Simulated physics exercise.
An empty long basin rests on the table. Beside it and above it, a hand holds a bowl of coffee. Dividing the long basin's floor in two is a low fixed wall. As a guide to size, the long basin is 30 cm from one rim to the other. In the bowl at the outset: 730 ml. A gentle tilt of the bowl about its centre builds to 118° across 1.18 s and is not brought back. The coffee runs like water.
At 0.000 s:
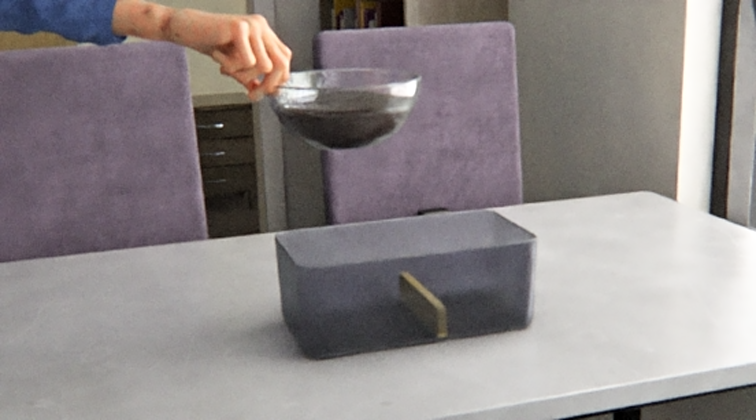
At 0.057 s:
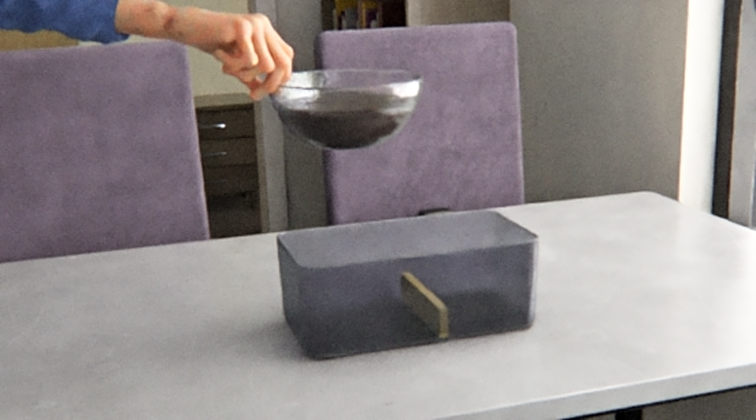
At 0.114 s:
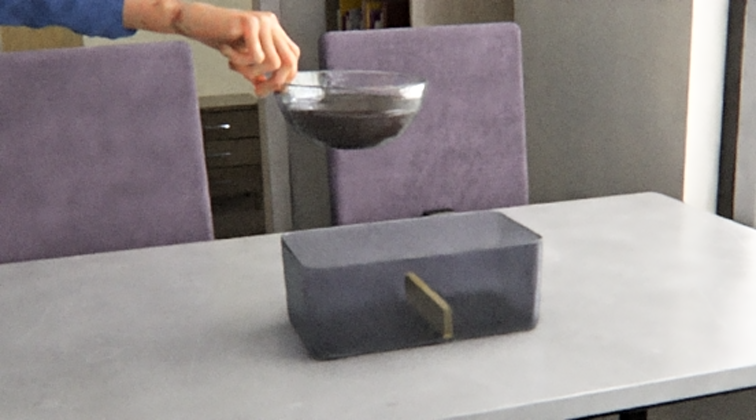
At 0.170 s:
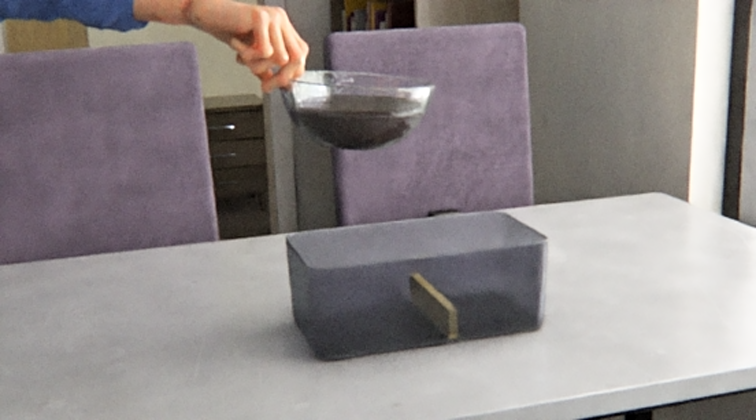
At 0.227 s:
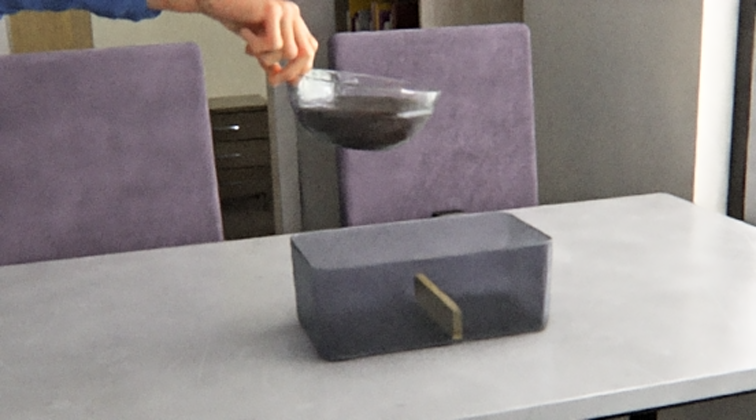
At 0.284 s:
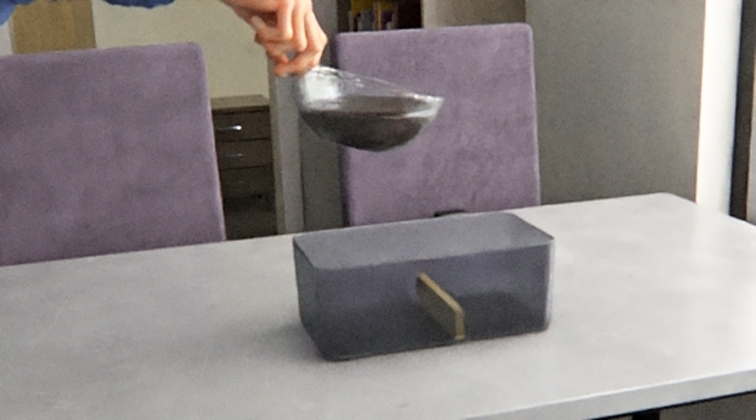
The video shows a hand holding a clear glass bowl of dark liquid above a translucent grey basin on a pale table, gradually tilting the bowl toward the right while the liquid's surface stays roughly level inside.
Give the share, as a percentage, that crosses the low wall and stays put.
Around 77 %.
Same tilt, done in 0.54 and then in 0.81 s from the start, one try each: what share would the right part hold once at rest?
Respectively 55 and 60 %.
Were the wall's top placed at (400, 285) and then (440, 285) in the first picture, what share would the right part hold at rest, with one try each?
One try each: Around 90 percent and then around 65 percent.
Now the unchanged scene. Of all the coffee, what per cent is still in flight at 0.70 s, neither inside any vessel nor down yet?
42 %.
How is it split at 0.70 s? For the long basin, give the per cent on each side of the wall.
Lab note: Left near 0, right near 28.
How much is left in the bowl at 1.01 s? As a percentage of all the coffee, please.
Around 0 in a hundred is still there.
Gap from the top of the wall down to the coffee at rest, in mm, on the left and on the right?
Left roughly 32 mm; right roughly 8 mm.
After 0.70 s the tilt is 77° and 31 per cent is still to pour, 0 is left of the wall and 27 right of it.
After 1.01 s the tilt is 112° and 0 per cent is still to pour, 18 is left of the wall and 79 right of it.
After 1.33 s the tilt is 118° and 0 per cent is still to pour, 21 is left of the wall and 77 right of it.
After 1.68 s the tilt is 118° and 0 per cent is still to pour, 21 is left of the wall and 77 right of it.
In the end 21 per cent lies left of the wall, 77 right of it and 1 outside.
